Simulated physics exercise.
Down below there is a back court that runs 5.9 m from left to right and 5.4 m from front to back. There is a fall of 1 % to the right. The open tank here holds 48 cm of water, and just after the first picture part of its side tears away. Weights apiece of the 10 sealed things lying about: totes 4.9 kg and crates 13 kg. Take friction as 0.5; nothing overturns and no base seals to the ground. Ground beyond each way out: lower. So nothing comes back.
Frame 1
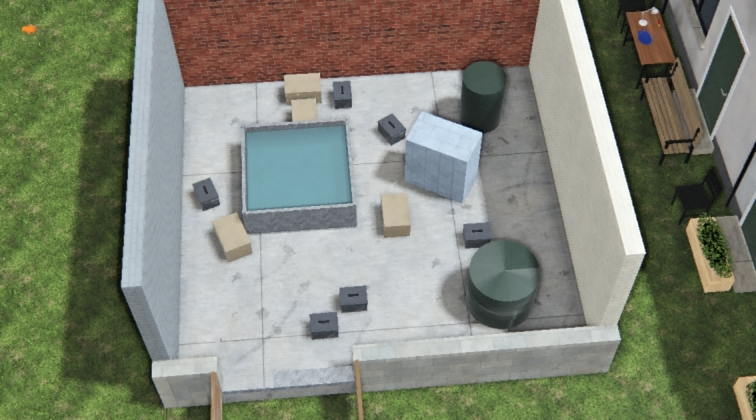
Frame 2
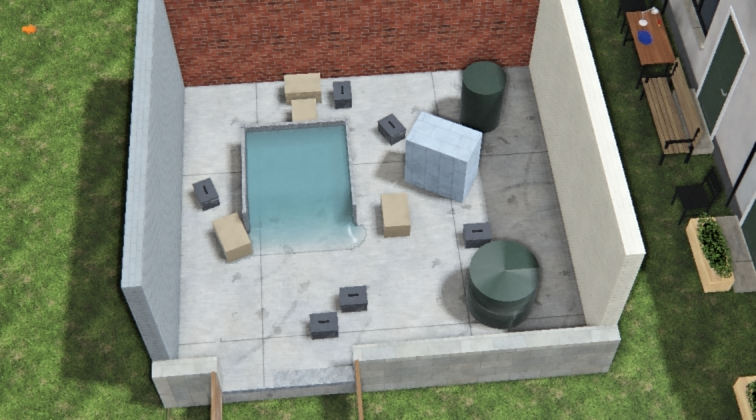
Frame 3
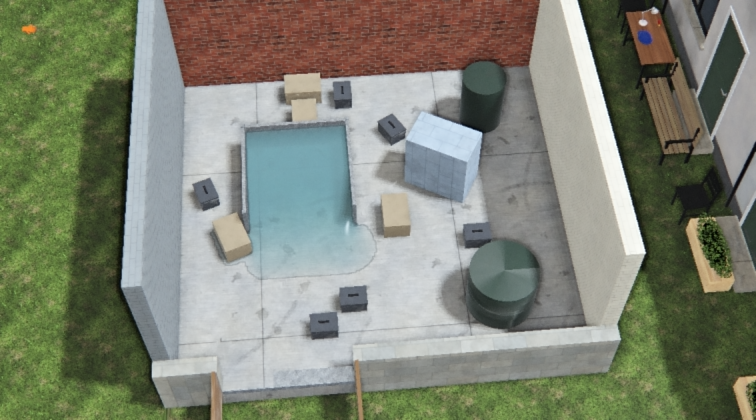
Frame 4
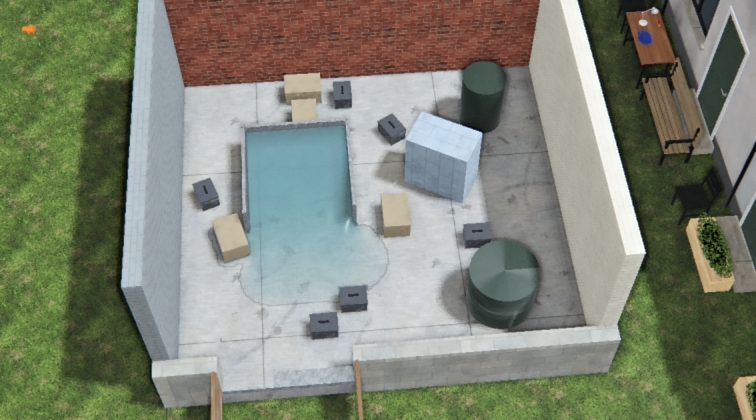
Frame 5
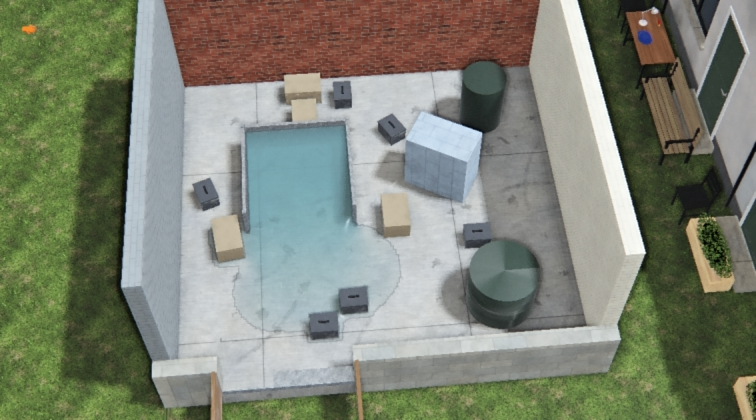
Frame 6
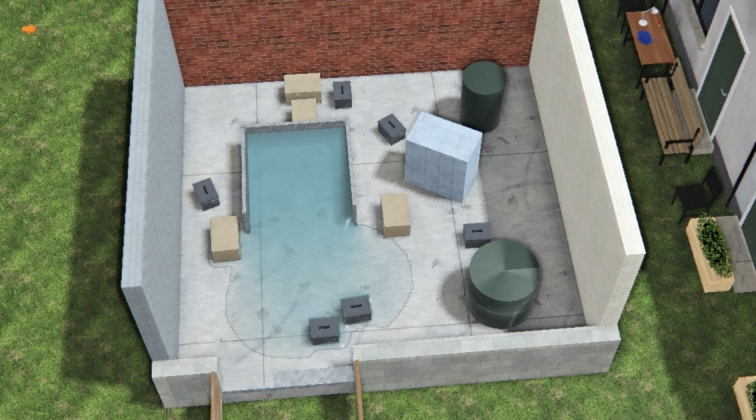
A walled back court with an open tank losing its near side, water spreading across the paving and nudging a few boxes.
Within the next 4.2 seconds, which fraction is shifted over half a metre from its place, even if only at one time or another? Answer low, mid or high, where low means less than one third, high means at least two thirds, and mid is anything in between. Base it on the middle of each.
Low.
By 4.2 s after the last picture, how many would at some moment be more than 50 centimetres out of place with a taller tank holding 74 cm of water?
In that case 3 of them.
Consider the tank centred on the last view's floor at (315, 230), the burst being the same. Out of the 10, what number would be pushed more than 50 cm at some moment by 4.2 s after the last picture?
In that case the number is 2.
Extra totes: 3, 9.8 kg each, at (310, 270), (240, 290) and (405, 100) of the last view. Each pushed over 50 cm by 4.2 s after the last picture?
Order as given: Goes farther, goes farther, stays inside it.
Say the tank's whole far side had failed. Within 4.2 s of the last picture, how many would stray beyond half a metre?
In that case the number is 6.
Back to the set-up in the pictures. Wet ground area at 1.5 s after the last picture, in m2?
That flooded area is roughly 13 m2.
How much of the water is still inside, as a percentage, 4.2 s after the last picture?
Around 54 per cent of the water is still in there.
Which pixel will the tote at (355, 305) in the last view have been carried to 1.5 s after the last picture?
(438, 338) or thereabouts.
Then, 0.4 s after the last picture 2 of 10 are over 50 cm from their spots; 0 afloat.
Then, 1.5 s after the last picture 2 of 10 are over 50 cm from their spots; 1 afloat.
Then, 2.8 s after the last picture 2 of 10 are over 50 cm from their spots; 1 afloat.
Then, 4.2 s after the last picture 2 of 10 are over 50 cm from their spots, and 2 have been at some point; 0 afloat.
